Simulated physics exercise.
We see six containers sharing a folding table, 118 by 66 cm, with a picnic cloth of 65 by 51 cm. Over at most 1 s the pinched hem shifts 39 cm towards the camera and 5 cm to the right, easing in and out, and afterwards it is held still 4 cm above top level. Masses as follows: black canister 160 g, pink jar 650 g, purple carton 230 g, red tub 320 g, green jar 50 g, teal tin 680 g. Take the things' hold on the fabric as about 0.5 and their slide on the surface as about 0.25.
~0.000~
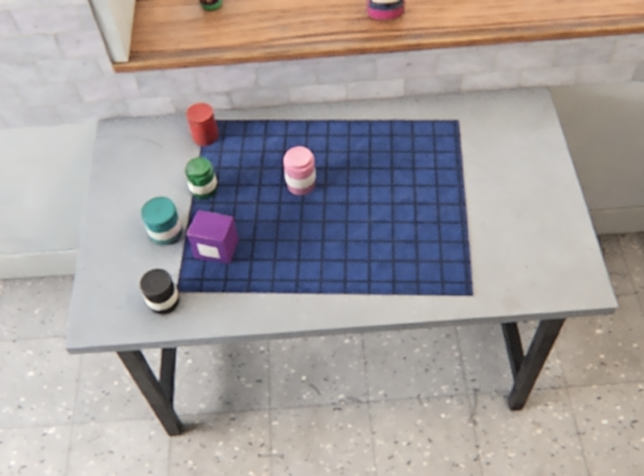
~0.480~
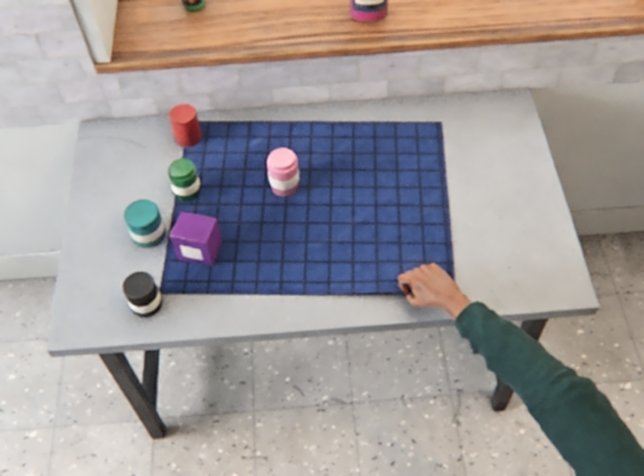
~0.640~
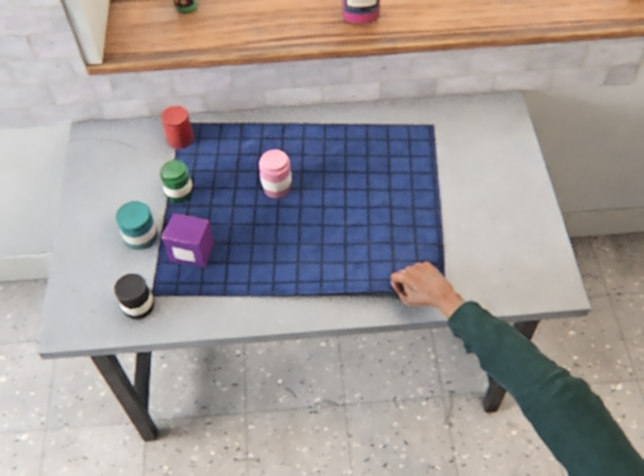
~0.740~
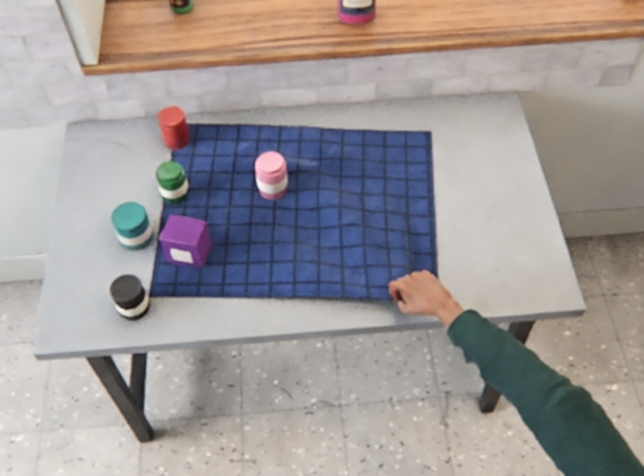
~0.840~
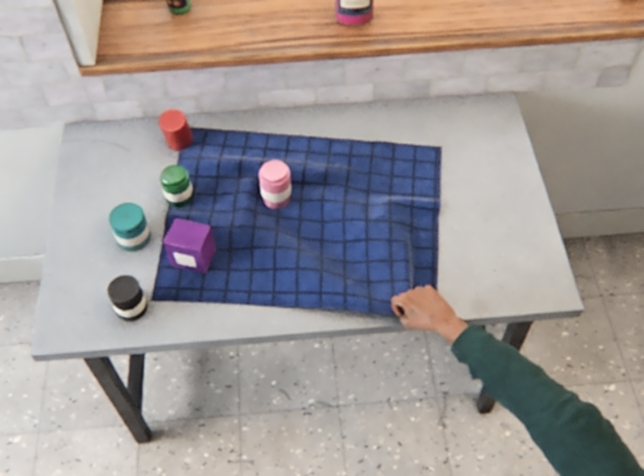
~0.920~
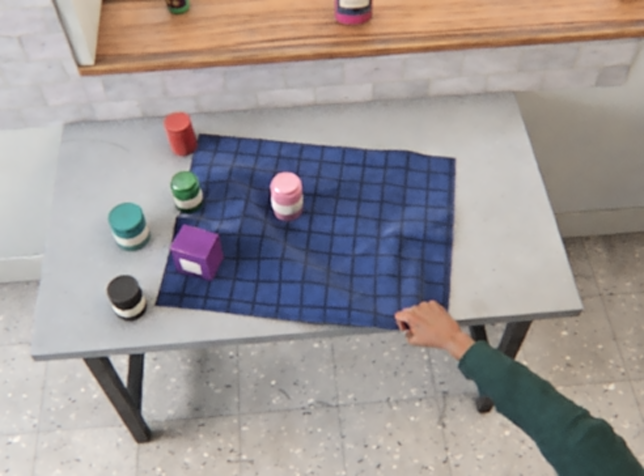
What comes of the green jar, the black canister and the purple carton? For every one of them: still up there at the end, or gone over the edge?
At the end, green jar: Safe; black canister: Safe; purple carton: Lost.
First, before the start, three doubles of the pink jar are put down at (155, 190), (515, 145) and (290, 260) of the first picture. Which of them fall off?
Respectively, the copies end as follows: Still in place, still in place, gone from the top.
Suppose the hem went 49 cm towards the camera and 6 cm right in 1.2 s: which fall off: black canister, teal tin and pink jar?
So the black canister does not fall, the teal tin does not fall, and the pink jar comes down.
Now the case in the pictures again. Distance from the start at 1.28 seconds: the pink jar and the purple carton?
Shift - pink jar 30 cm, purple carton 20 cm.
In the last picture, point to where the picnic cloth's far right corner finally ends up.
That corner ends up near pixel (574, 314) in the last view.
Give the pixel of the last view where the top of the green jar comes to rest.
Roughly (276, 245).
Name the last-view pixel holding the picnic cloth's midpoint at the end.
I'd say it sits around (390, 338) in the last picture.
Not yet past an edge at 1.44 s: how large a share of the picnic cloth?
I'd say close to 55 per cent of it.
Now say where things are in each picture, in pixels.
The first frame shows green jar (198, 166); black canister (155, 282); purple carton (210, 225); picnic cloth corners (459, 120) (473, 295).
The second frame shows picnic cloth corners (442, 122); grip (407, 292).
The third frame shows picnic cloth corners (434, 125); grip (400, 291).
The fourth frame shows picnic cloth corners (432, 131); grip (398, 299).
The fifth frame shows red tub (173, 117); pink jar (274, 170); purple carton (187, 234); picnic cloth corners (151, 300) (442, 147); grip (400, 314).
The sixth frame shows green jar (183, 180); black canister (122, 288); purple carton (194, 241); picnic cloth corners (155, 305) (199, 134) (456, 158); grip (405, 330).
At 1.1 s, 85 % of the picnic cloth is still over the top; green jar 14 cm off its start, purple carton 12 cm off its start, pink jar 18 cm off its start.
At 1.3 s, 65 % of the picnic cloth is still over the top; green jar 23 cm off its start, purple carton 20 cm off its start, pink jar 29 cm off its start.
At 1.4 s, 55 % of the picnic cloth is still over the top; green jar 29 cm off its start at (262, 235), purple carton 25 cm off its start at (248, 309), pink jar 37 cm off its start at (368, 269).
At 1.6 s, 45 % of the picnic cloth is still over the top; green jar 33 cm off its start, purple carton 31 cm off its start, pink jar 40 cm off its start.
At 3.2 s, 45 % of the picnic cloth is still over the top; purple carton over the edge, green jar 34 cm off its start at (276, 245), black canister 0 cm off its start at (122, 288), pink jar 41 cm off its start at (378, 285).
